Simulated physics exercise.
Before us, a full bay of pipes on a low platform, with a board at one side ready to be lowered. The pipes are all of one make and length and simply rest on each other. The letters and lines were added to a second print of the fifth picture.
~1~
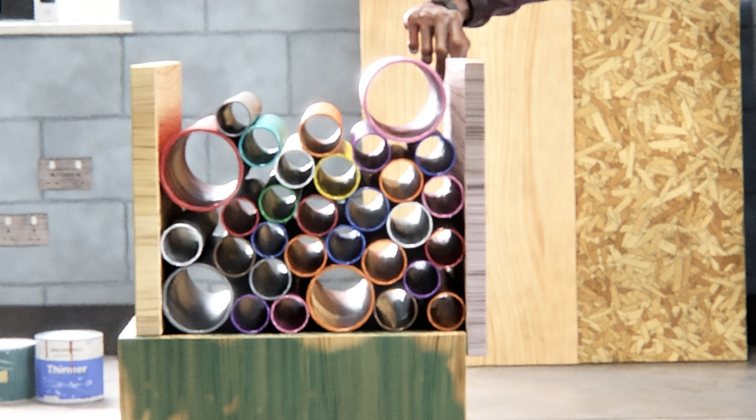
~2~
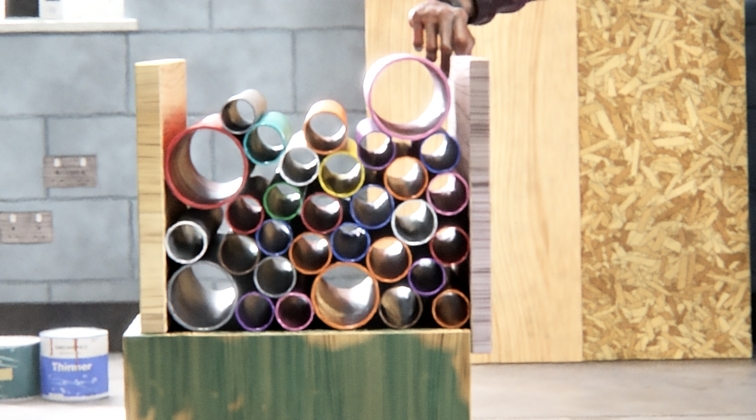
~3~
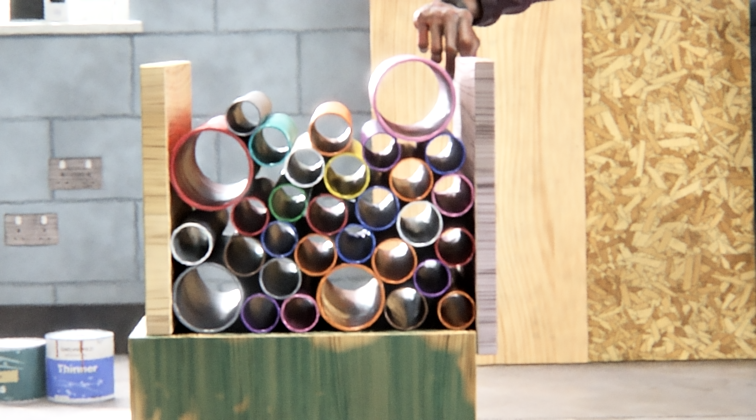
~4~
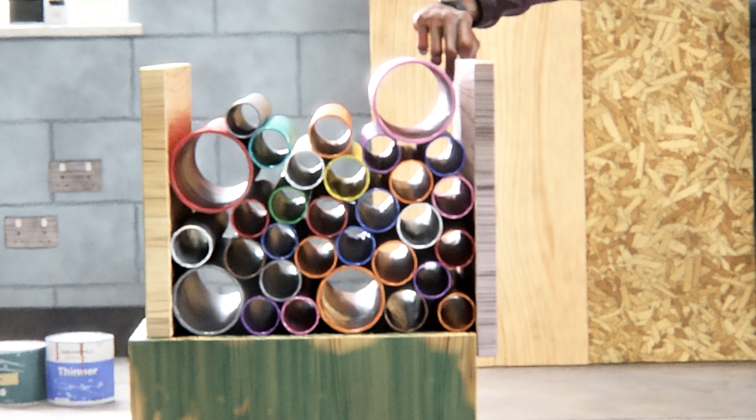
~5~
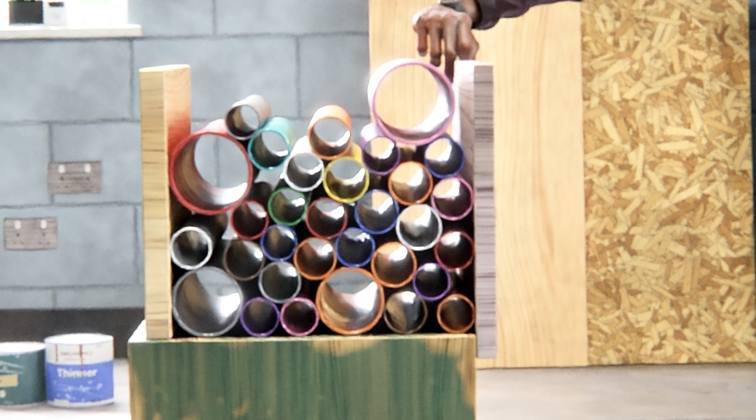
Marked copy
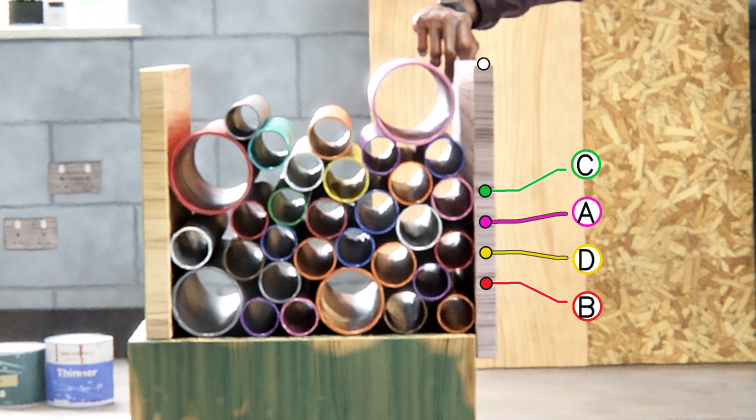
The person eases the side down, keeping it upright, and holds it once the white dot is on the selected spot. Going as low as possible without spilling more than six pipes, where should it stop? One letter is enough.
Down to D.
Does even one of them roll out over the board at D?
Yes, at D.
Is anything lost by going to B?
Yes.
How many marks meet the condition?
The number is three.
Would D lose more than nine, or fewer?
It loses fewer than nine.
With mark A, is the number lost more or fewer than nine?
Fewer than nine.
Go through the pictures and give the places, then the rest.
The first picture shows a red pipe (317, 216); a red pipe (201, 169); a blue pipe (435, 155).
The second picture shows a blue pipe (440, 152); a grey pipe (237, 116).
The third picture shows side board (474, 193); a grey pipe (207, 298).
The fourth picture shows an orange pipe (456, 312); an orange pipe (316, 257).
The fifth picture shows a red pipe (326, 218); a red pipe (210, 172); a blue pipe (445, 157).
On the copy, A at (486, 222); B at (487, 284); C at (486, 191); D at (486, 252); the white dot at (484, 64).
On D. First, top of the board (473, 148).
Then, top of the board (475, 242).
Finally, top of the board (475, 252), five out over the board.
By contrast, A two out over the board; B more than six out over the board; C none out over the board.
